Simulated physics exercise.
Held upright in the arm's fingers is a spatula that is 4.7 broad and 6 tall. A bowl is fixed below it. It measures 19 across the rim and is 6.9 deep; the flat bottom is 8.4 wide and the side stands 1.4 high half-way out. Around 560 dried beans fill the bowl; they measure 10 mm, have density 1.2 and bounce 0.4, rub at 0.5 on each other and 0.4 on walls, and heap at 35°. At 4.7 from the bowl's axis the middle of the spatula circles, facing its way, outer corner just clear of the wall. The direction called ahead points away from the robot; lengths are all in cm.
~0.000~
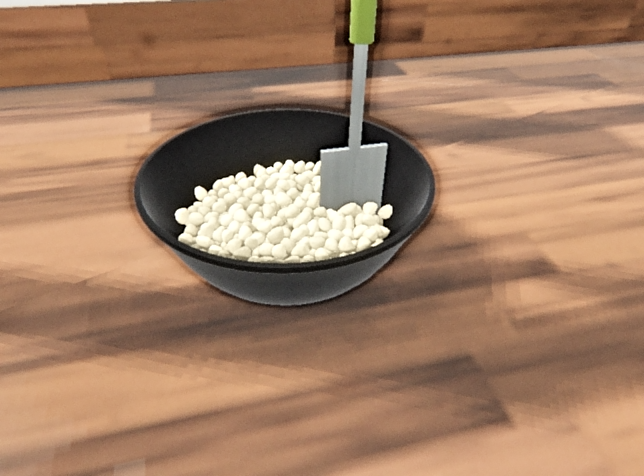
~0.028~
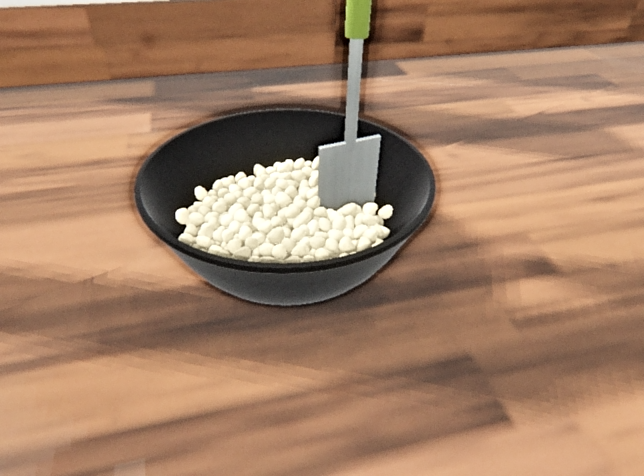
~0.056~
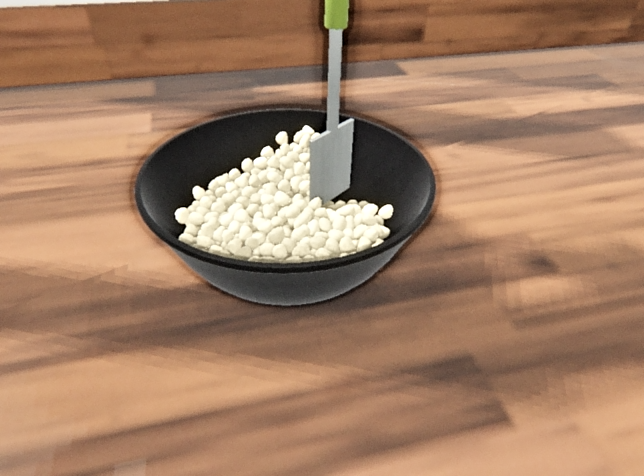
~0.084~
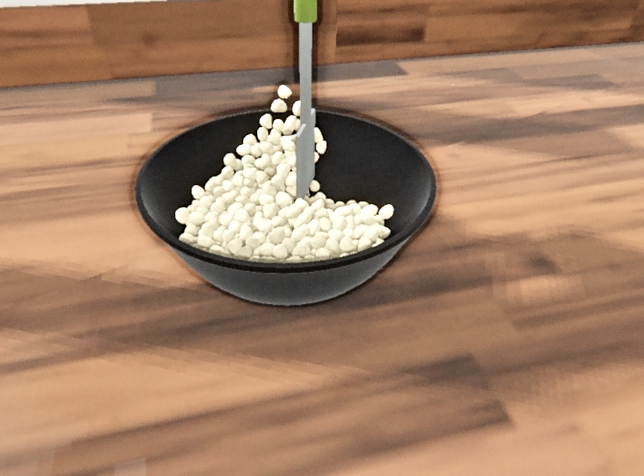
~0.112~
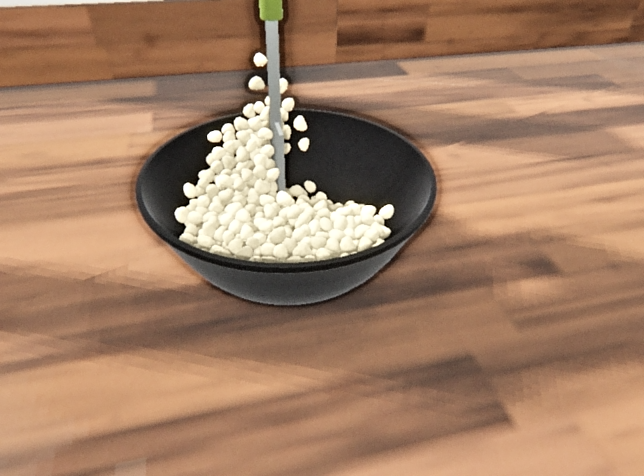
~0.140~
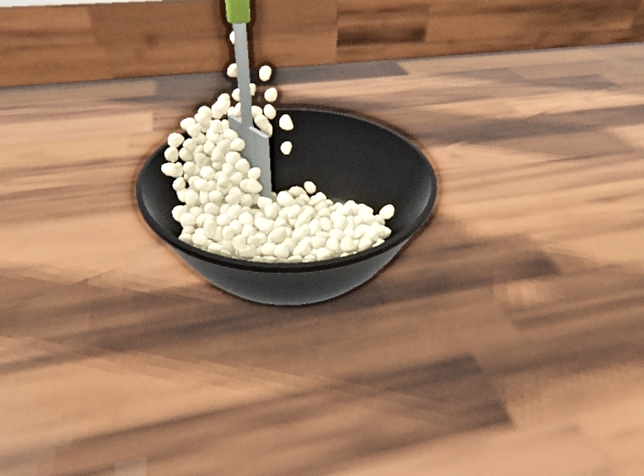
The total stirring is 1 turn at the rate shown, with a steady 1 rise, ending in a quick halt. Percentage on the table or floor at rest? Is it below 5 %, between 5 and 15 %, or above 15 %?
Above 15 %.
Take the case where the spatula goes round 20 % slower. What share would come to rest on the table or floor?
I'd expect about 15 %.
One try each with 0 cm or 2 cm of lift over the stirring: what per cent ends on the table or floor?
Roughly 30 percent, then roughly 20 percent.
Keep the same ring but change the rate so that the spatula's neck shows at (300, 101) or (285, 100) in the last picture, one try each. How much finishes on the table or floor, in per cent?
About 5 and 10 %.
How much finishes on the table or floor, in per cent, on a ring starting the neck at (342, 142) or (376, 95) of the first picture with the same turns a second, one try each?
25 and 0 %.
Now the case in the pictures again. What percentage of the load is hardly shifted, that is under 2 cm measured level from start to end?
That comes to some 20 per cent.
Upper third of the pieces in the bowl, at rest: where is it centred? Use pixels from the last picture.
Roughly at pixel (312, 187).
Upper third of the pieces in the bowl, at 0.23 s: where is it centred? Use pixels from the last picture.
The top third is centred near (233, 237) in the last picture.
By 0.23 s, 206° round, highest piece 11 above the table; 516 in the bowl, 41 in flight or on the tool.
By 0.32 s, 296° round, highest piece 10 above the table; 468 in the bowl, 28 on the table or floor, 61 in flight or on the tool.
By 0.57 s, 0° round, highest piece 8 above the table; 415 in the bowl, 140 on the table or floor, 2 in flight or on the tool.
By 1.27 s, 0° round, highest piece 6 above the table; 415 in the bowl, 142 on the table or floor.
Final count, 415 in the bowl, 142 on the table or floor. That is 25 % on the table or floor.
